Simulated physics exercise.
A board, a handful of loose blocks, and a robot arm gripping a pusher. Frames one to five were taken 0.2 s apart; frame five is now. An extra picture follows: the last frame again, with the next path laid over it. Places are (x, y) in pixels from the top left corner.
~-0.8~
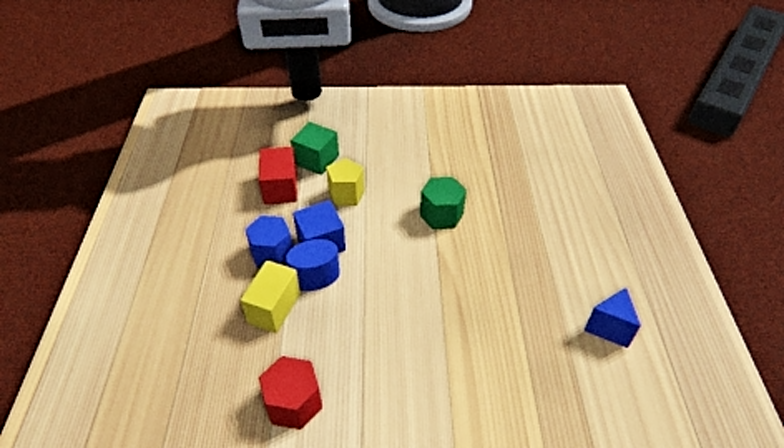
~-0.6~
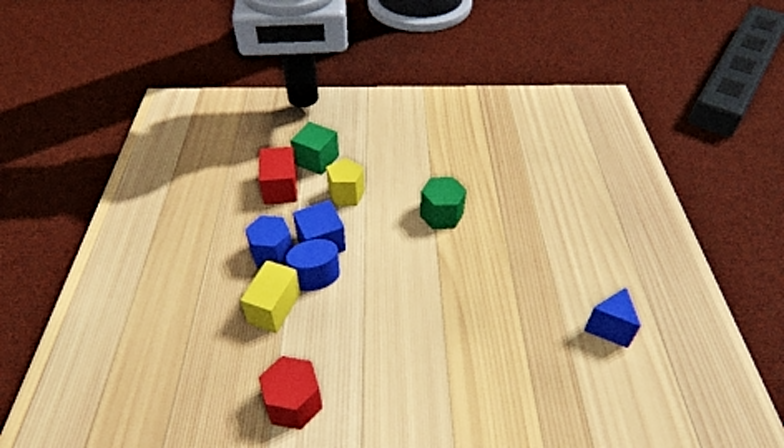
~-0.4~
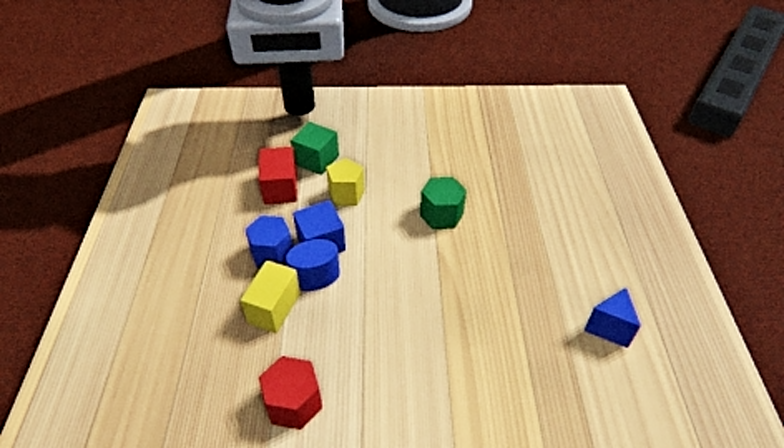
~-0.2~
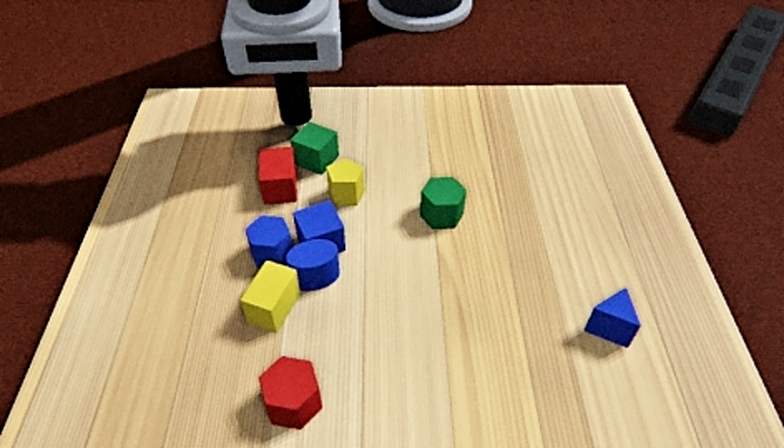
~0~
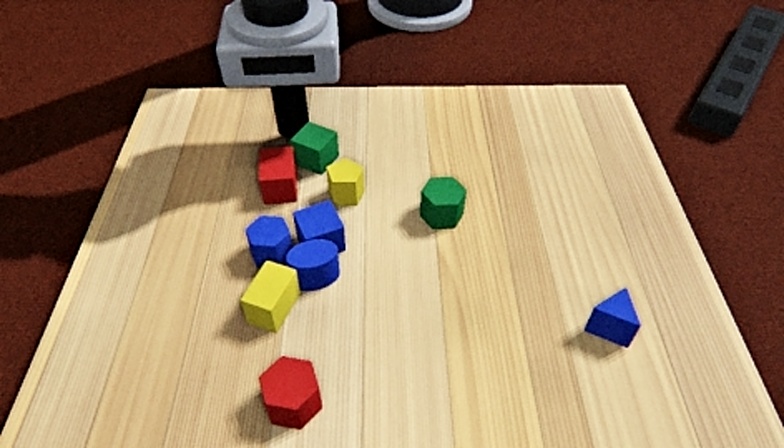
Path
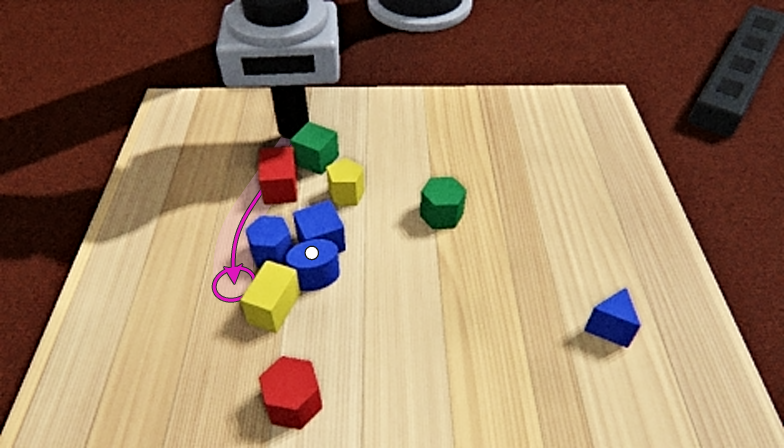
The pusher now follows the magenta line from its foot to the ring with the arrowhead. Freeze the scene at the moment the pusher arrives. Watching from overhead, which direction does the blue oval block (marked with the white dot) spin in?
Overhead view: Anti-clockwise.
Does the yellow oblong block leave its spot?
I'd say yes.
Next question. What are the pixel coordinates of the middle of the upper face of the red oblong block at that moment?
So, by the moment the path ends, you'll find the top centre of the red oblong block at (264, 286).
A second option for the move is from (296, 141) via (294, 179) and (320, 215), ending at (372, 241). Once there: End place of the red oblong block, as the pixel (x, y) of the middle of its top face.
Around pixel (264, 196).
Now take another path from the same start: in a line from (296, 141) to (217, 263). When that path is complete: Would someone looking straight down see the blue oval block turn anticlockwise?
Yes, that is how it ends up.
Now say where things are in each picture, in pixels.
The first frame shows lower end of the pusher (307, 92), tops of blocks, blue hexagonal block (267, 230), yellow oblong block (269, 284), red oblong block (276, 163), blue oval block (312, 253).
The second frame shows pusher (303, 99), blocks as before.
The third frame shows pusher (300, 107), blocks as before.
The fourth frame shows pusher (297, 117), blocks as before.
The fifth frame shows pusher (294, 129), blue hexagonal block (267, 230), yellow oblong block (269, 284), red oblong block (276, 163), blue oval block (312, 253).
The drawn path runs from (296, 141) over (269, 181) and (240, 228) to (234, 284); the dot is on the blue oval block.
The first path, step by step. One third of the way, pusher (266, 170); red oblong block (269, 186), turned 20° anticlockwise.
Two thirds of the way, pusher (237, 216); blue hexagonal block (271, 265), turned 45° anticlockwise; yellow oblong block (273, 305), turned 20° clockwise; red oblong block (252, 233), turned 35° anticlockwise; blue oval block (317, 256), turned 20° anticlockwise.
At the end, pusher (231, 272); blue hexagonal block (310, 302), turned 80° anticlockwise; yellow oblong block (286, 336), turned 85° clockwise; red oblong block (264, 286), turned 70° anticlockwise; blue oval block (324, 259), turned 50° anticlockwise.
